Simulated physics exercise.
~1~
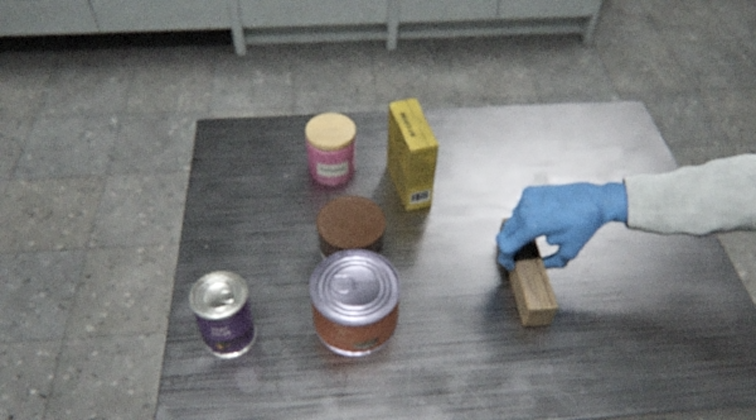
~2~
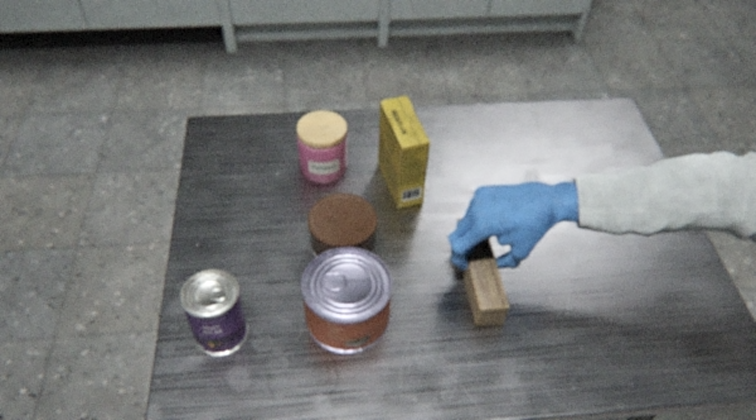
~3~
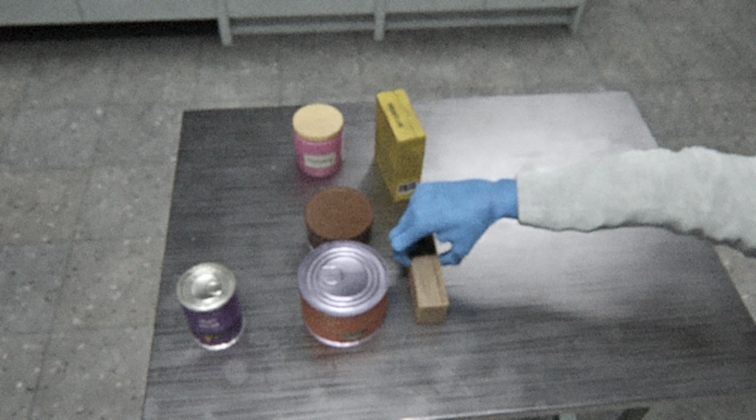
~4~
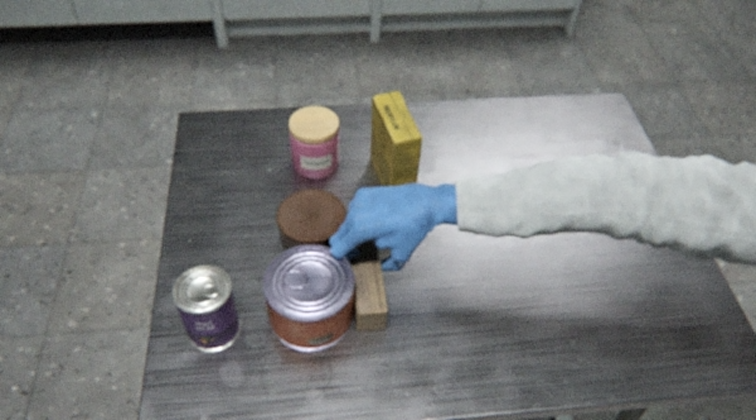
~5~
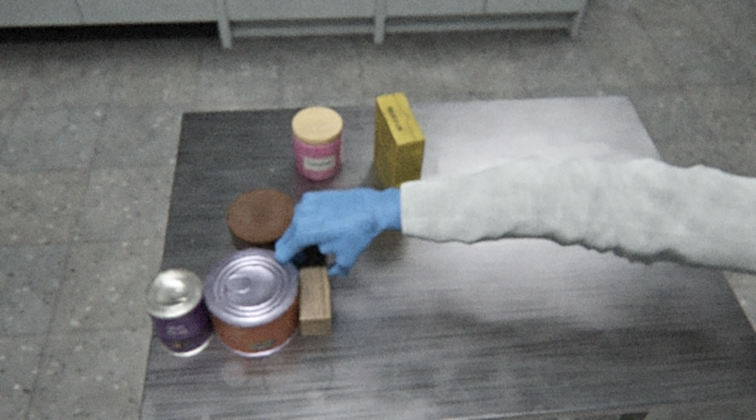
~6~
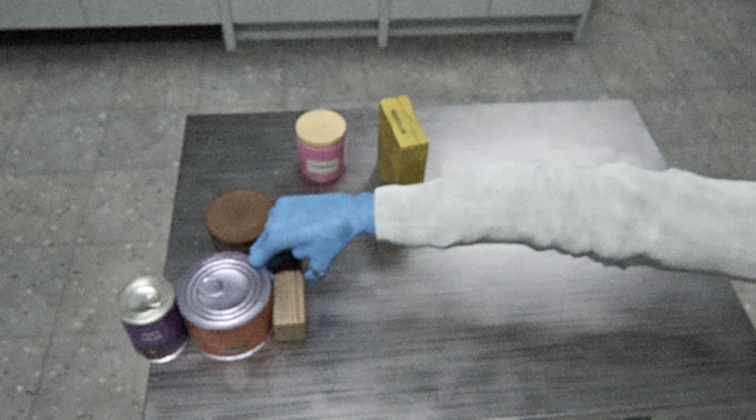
The clip shows a blue-gloved hand sliding a wooden block leftward across a dark table, pushing an orange tub and a brown tub, then a purple tin, toward the left edge, where all remain upright, while a yellow packet and pink jar stay put.
